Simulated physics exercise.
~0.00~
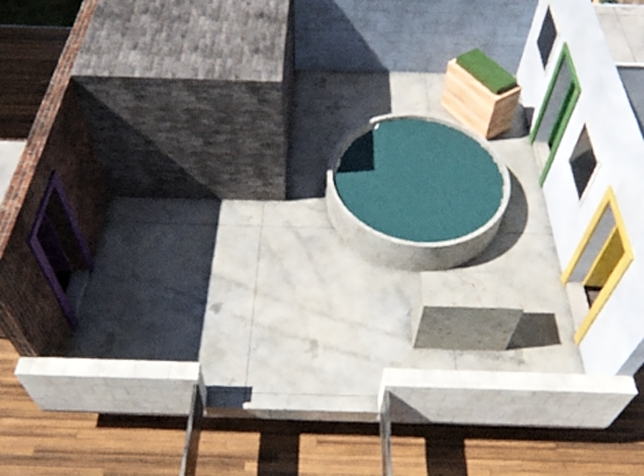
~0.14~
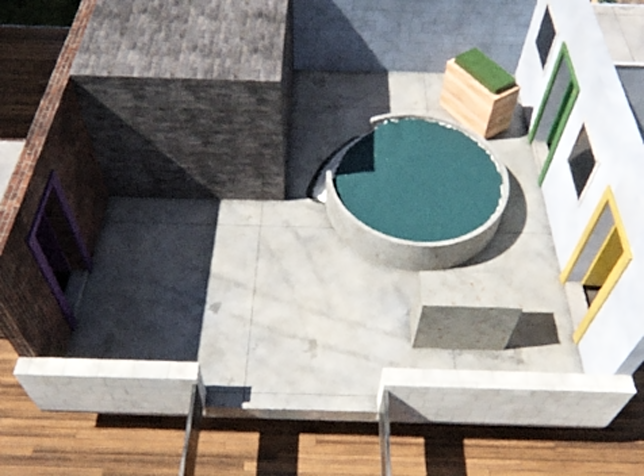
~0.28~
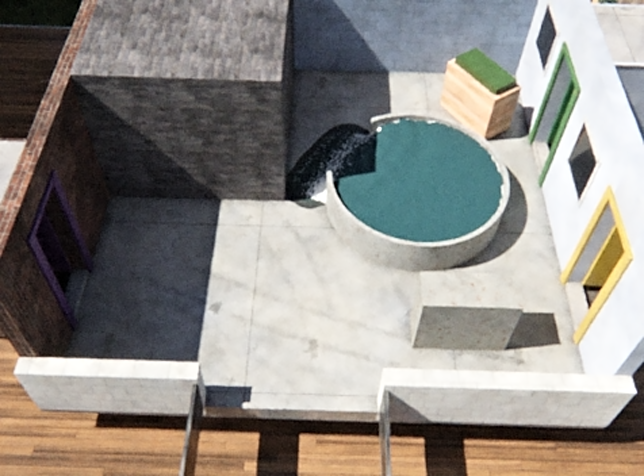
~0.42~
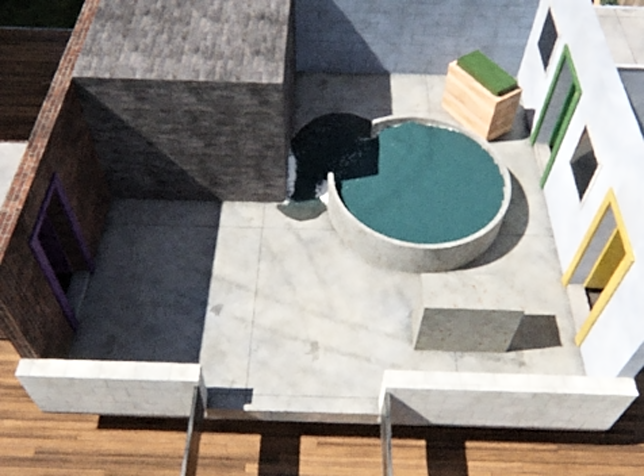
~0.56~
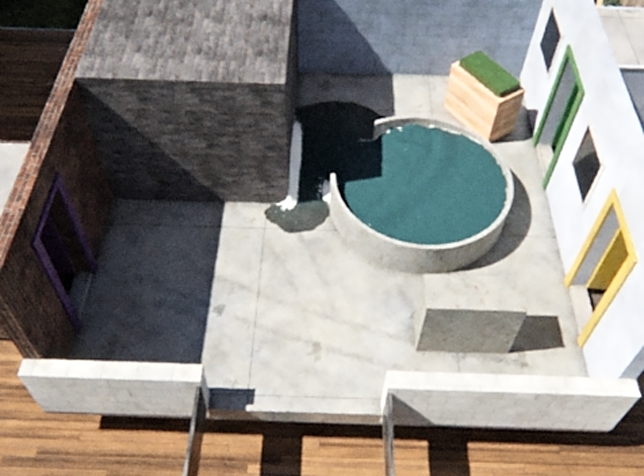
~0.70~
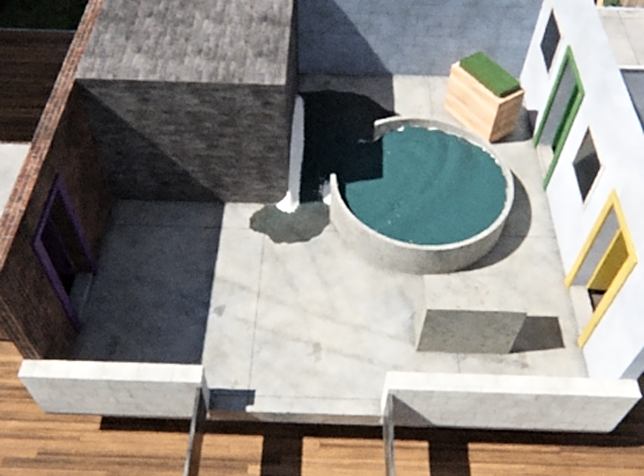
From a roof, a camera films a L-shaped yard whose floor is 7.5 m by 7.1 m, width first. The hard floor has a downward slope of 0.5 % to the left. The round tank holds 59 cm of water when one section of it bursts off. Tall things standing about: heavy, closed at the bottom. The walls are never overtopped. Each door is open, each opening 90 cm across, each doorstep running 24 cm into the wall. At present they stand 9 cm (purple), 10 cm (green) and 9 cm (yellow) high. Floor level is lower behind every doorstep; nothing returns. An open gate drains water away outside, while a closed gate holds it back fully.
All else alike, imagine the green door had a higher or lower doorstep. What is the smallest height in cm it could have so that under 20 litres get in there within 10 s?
10.5 cm.
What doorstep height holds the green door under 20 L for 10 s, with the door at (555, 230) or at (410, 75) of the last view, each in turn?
Roughly 7.5 cm for the first and 15 cm for the second.
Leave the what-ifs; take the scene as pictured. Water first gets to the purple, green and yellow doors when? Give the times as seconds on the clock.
Front times - purple: 5.5 s, green: 3.6 s, yellow: 5.0 s.
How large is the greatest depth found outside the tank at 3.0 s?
About 46 cm.
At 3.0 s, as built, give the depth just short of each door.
Depth at purple 0 cm, at green 0 cm, at yellow 0 cm.
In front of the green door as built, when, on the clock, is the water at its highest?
Some 9.0 s, more or less.
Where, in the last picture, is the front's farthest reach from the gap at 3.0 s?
Around (203, 393).
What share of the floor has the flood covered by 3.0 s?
Approximately 55 % of the floor.
After 1.4 s water covers 15 % of the floor, deepest (48 cm) near (296, 171); it has not reached the green door.
After 3.0 s water covers 55 % of the floor, deepest (46 cm) near (516, 81); it has not reached the green door.
After 10.0 s water covers 90 % of the floor, deepest (18 cm) near (347, 82); 13 cm at the green door, 23 litres in over its 10 cm doorstep.
At the green door as built, the water arrived by 3.7 s and peaked near 14 cm at 9.2 s.
Run again over the same 10 s with other heights there, 43 litres in over 8 cm, 15 litres over 11.5 cm. The limit of 20 litres is kept from about 10.5 cm up.
